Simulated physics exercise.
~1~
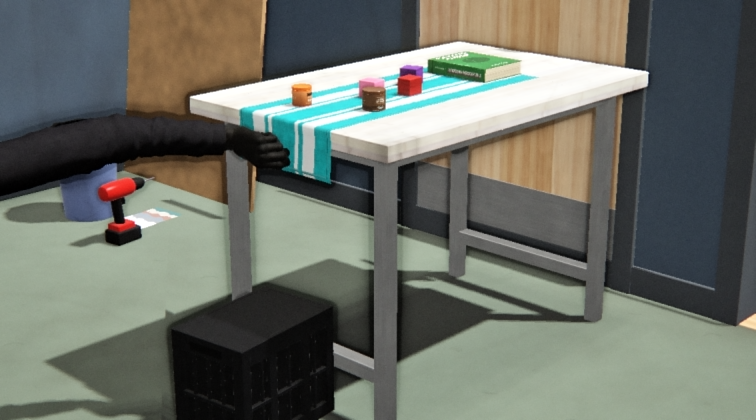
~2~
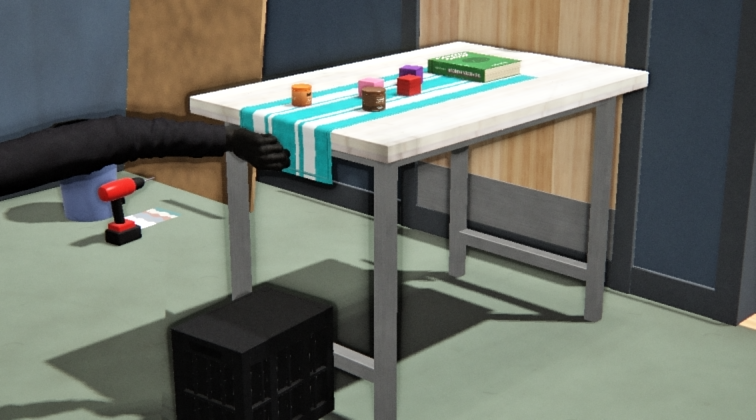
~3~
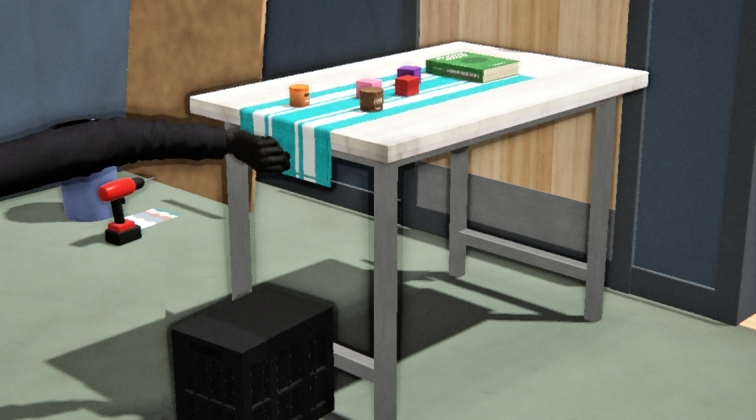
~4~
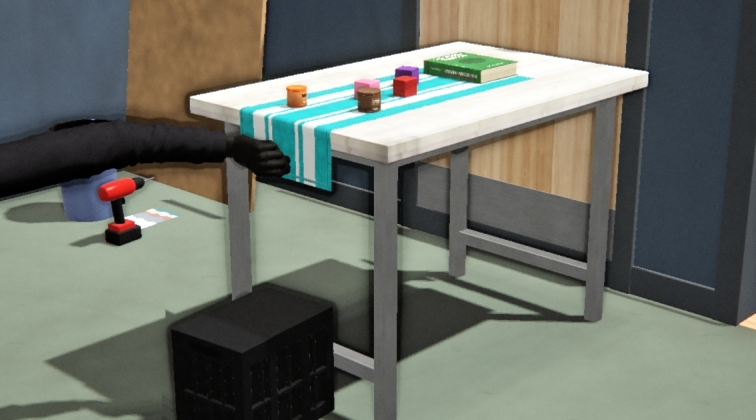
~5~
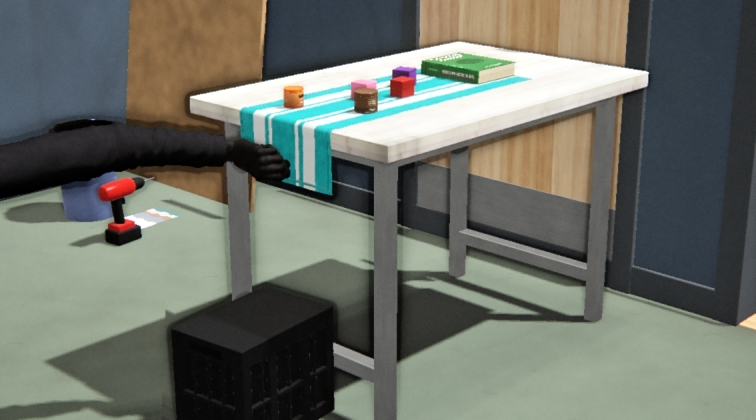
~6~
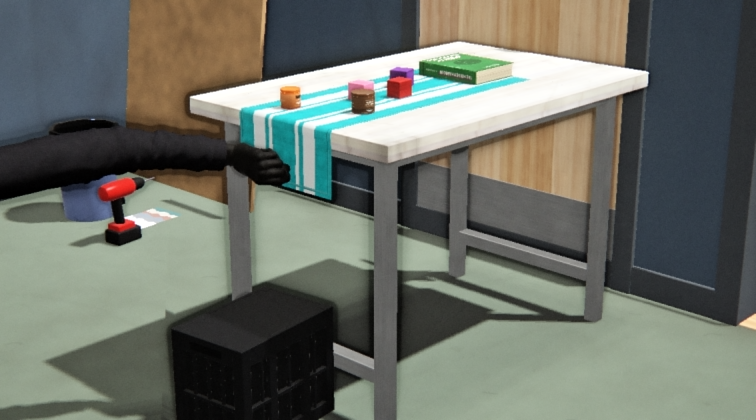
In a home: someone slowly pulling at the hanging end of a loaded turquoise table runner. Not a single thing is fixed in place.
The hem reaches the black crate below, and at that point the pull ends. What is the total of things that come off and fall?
The total is three.
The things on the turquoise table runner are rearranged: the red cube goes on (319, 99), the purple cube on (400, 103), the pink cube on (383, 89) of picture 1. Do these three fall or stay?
In the end the red cube gets dislodged, while the purple cube gets dislodged and the pink cube rides it out.
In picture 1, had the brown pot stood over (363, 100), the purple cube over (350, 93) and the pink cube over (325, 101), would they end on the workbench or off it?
Outcome: Brown pot falls away, purple cube falls away, pink cube falls away.
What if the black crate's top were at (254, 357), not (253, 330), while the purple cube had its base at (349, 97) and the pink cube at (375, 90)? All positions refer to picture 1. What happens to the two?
The purple cube is lost; the pink cube is lost.
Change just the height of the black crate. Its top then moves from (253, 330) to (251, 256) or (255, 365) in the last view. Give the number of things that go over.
Then 1 and 4.
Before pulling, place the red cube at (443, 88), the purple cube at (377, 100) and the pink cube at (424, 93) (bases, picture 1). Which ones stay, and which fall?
The red cube ends up on top still, the purple cube ends up off the top, the pink cube ends up on top still.
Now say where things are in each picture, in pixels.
In the first picture, hem (331, 184); orange pot (302, 86); brown pot (374, 89); pink cube (372, 80); red cube (410, 77); purple cube (411, 67); top of the crate (253, 330).
In the second picture, hem (333, 184); orange pot (301, 86).
In the third picture, hem (331, 188); brown pot (372, 89).
In the fourth picture, hem (331, 191); pink cube (367, 81); top of the crate (253, 330).
In the fifth picture, hem (332, 195); red cube (402, 79).
In the sixth picture, hem (331, 200); orange pot (290, 88); brown pot (363, 92); pink cube (361, 82); red cube (400, 79); purple cube (402, 69).
A little later, hem near (285, 250); orange pot gone.
Next, hem on the crate; orange pot, brown pot and pink cube gone.
When it is over, hem on the crate; orange pot, brown pot and pink cube gone. The answer is three.
